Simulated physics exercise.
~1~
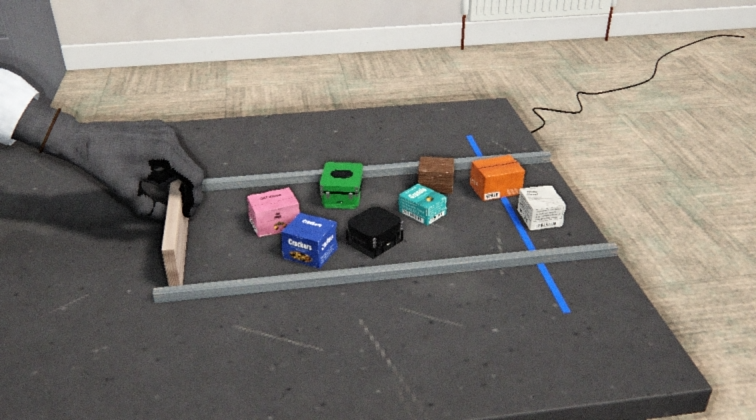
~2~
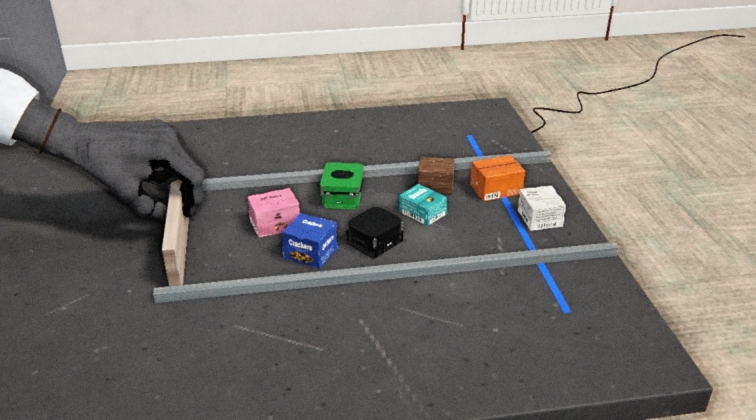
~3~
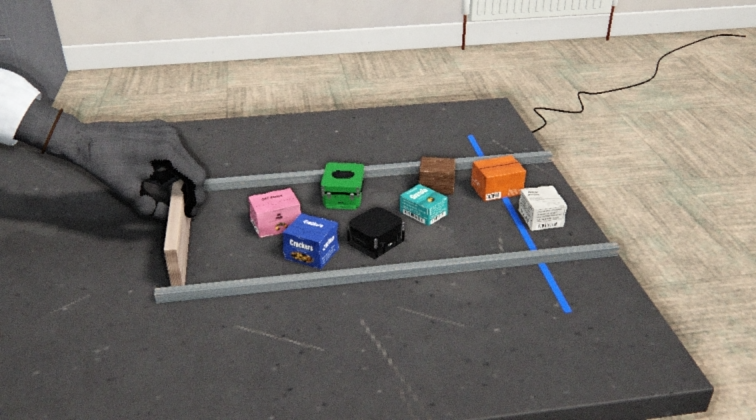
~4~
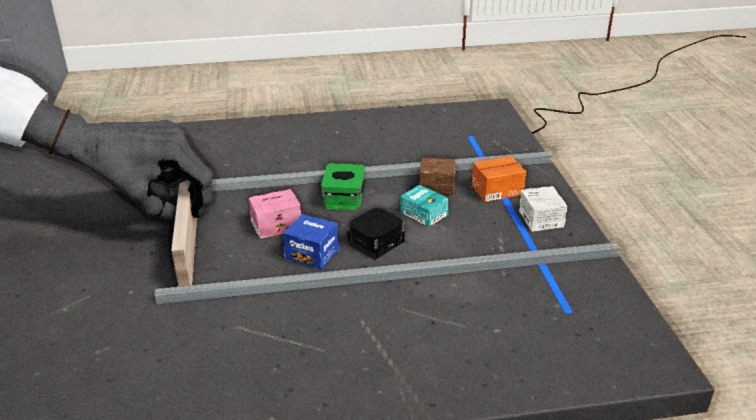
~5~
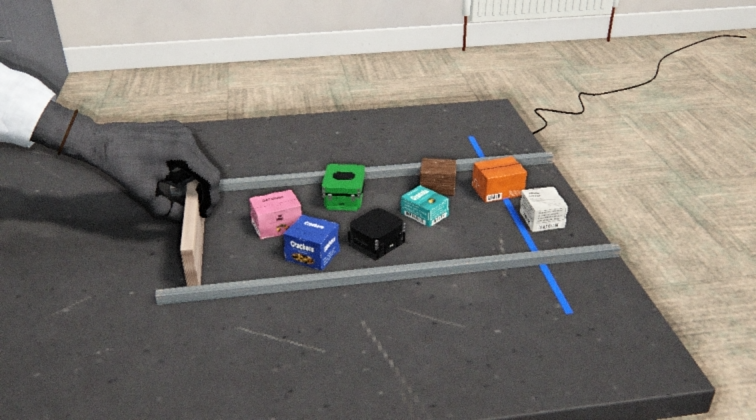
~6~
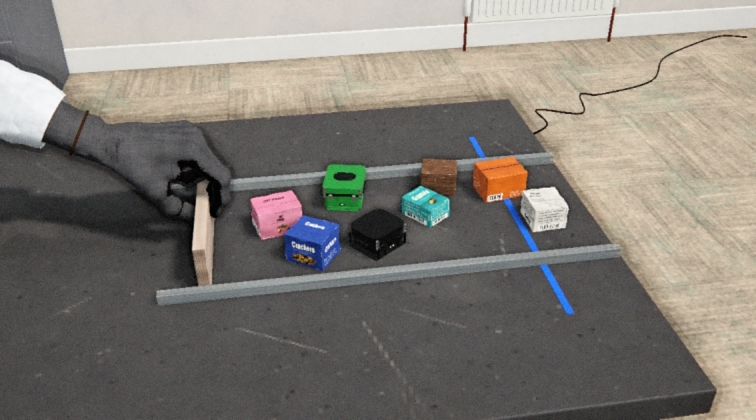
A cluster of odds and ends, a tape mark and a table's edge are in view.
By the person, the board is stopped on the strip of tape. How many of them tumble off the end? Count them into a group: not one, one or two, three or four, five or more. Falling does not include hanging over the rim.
Lost: A pair at most, not none.
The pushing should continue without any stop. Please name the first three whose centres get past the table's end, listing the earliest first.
Order, earliest first: The orange box; the white box; the turquoise box.
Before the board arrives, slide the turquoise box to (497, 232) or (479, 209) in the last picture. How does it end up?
Well, the turquoise box sits tight the first time and sits tight the second time.
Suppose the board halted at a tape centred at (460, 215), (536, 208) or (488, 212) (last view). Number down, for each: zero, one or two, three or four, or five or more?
So, one after another, I'd give none; three to four; none at all.
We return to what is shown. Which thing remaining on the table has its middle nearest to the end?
Nearest at the end: The turquoise box.
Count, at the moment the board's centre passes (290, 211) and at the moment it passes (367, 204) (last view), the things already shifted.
Moved so far: 2, later 5.
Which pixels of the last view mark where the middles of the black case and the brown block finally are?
Near (566, 209) and (547, 166).
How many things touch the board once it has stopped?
It's 3.
Soon after, none off yet; white box at rest near (544, 209); orange box at rest near (500, 180); brown block at rest near (439, 177).
Then, none off yet; white box moved about its own width near (568, 208); orange box moved about its own width near (549, 171); brown block moved well along near (509, 169).
At rest, the number that fall off is one or two; fallen, orange box and white box.
